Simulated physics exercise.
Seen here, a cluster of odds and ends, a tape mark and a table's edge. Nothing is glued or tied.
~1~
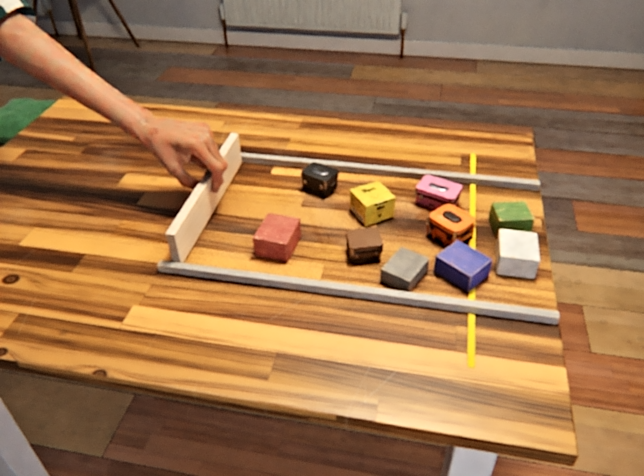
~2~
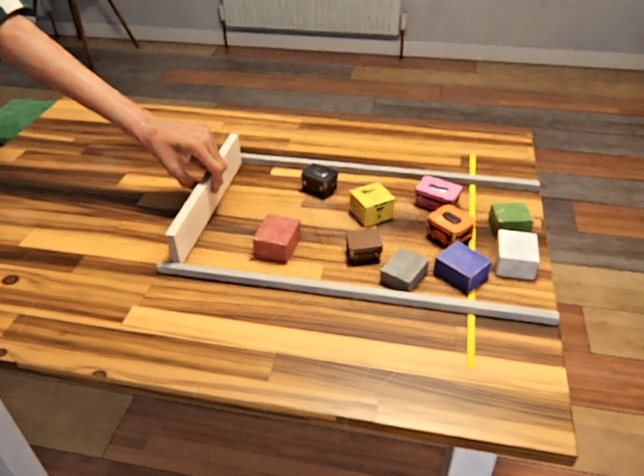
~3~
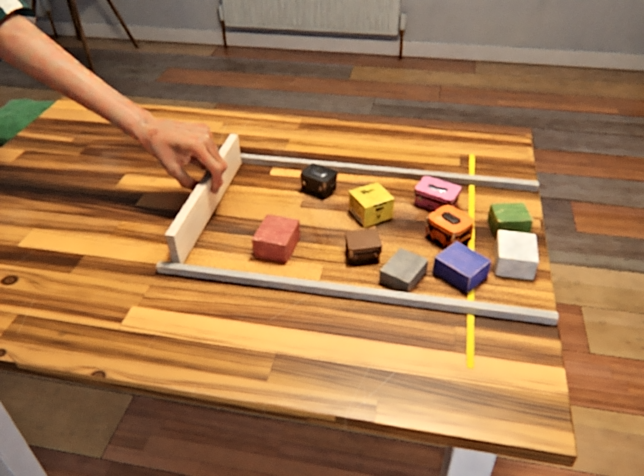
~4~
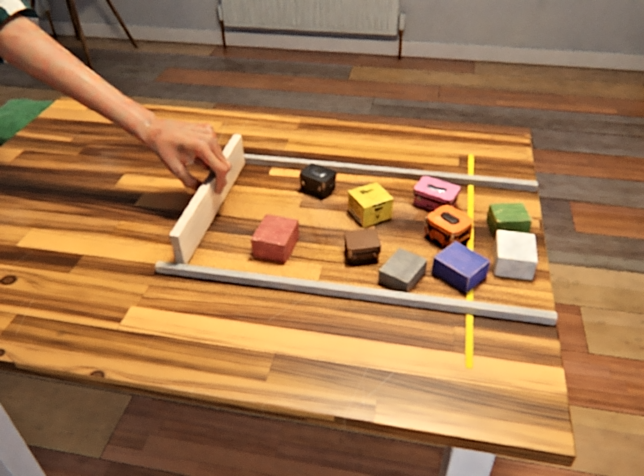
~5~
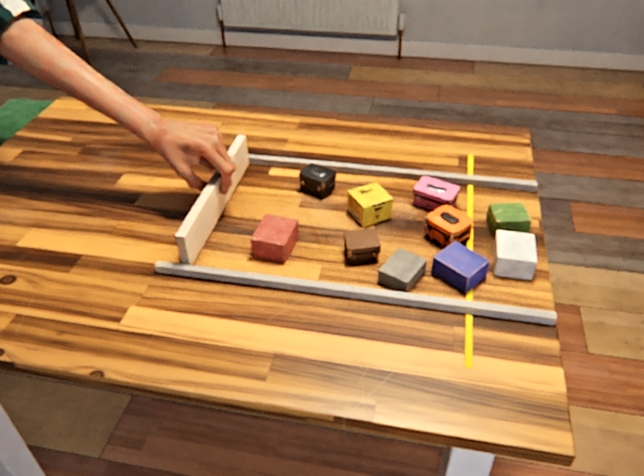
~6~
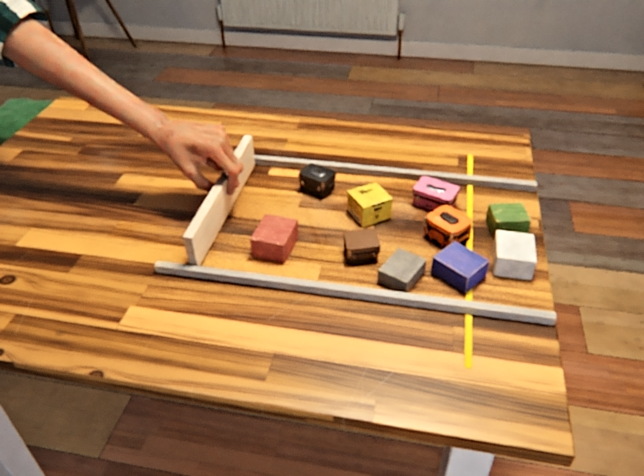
A hand sliding a pale wooden board slightly right between two rails, while the colourful blocks ahead of it stay still.
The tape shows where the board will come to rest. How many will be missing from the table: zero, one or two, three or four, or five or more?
Outcome: The number that fall off is one or two.
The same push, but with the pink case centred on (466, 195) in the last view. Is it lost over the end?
Then it survives.
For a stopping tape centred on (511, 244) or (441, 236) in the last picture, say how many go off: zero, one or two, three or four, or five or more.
For each place: More than four; zero.
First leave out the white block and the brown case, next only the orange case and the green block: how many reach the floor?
The counts: 2 and 1.
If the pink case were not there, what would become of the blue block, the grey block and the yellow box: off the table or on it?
The blue block does not fall, the grey block remains up, the yellow box survives.
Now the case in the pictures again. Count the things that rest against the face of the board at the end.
It touches 4.
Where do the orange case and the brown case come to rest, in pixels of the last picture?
About (527, 233), and the other about (524, 255).
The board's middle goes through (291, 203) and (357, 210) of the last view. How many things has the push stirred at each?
2 and 5.
Soon after, none off yet; white block at rest near (513, 255); green block at rest near (508, 220); blue block at rest near (460, 267).
Then, none off yet; white block moved a little near (527, 255); green block moved a little near (528, 223); blue block moved about its own width near (493, 278).
At rest, the number that fall off is one or two; fallen, green block and white block.
